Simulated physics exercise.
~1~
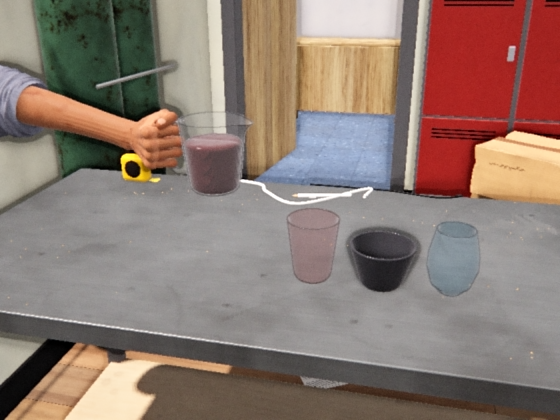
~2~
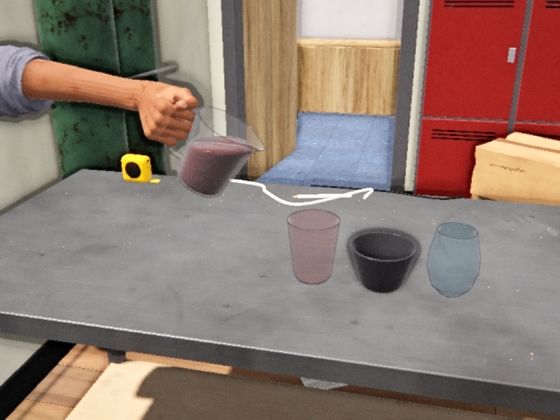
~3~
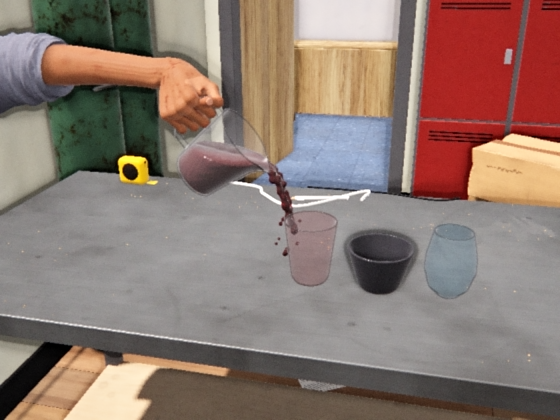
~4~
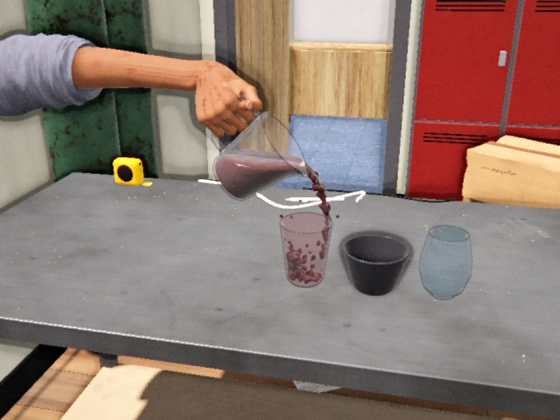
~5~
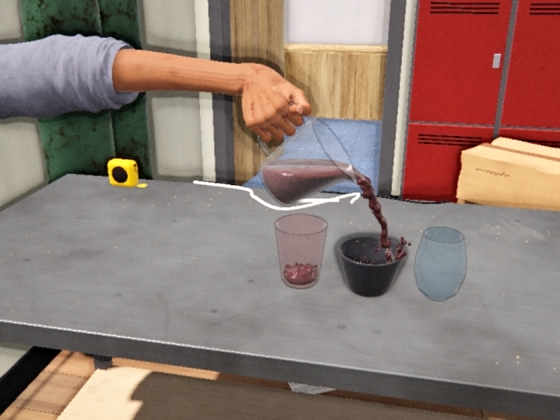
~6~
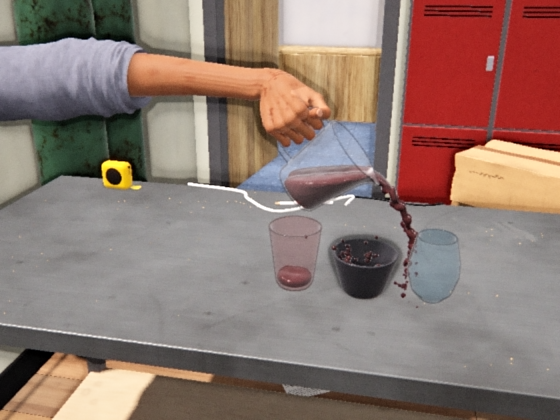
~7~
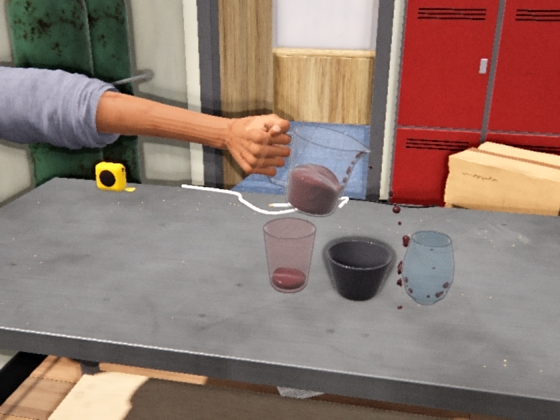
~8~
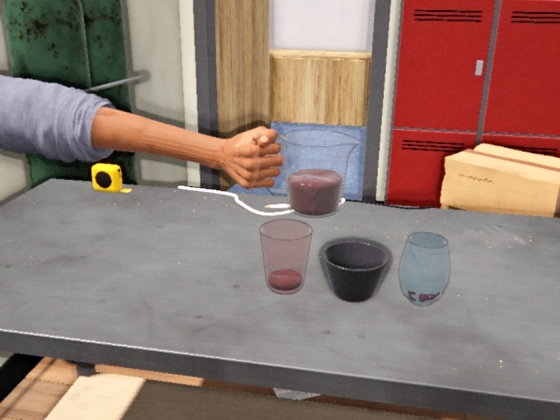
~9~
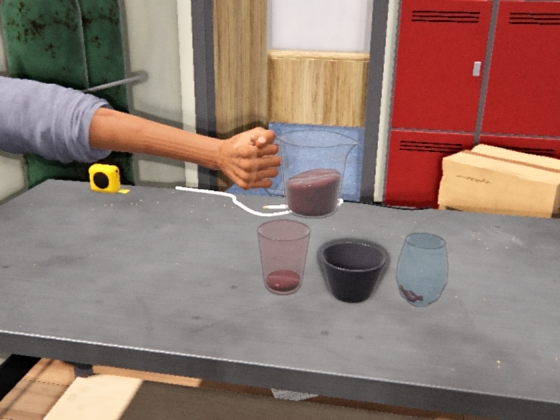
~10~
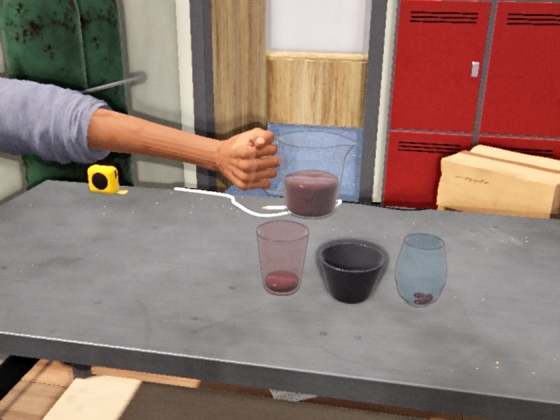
A hand sweeping a tilted jug rightwards, pouring dark red liquid across three cups, then righting it with plenty still inside.
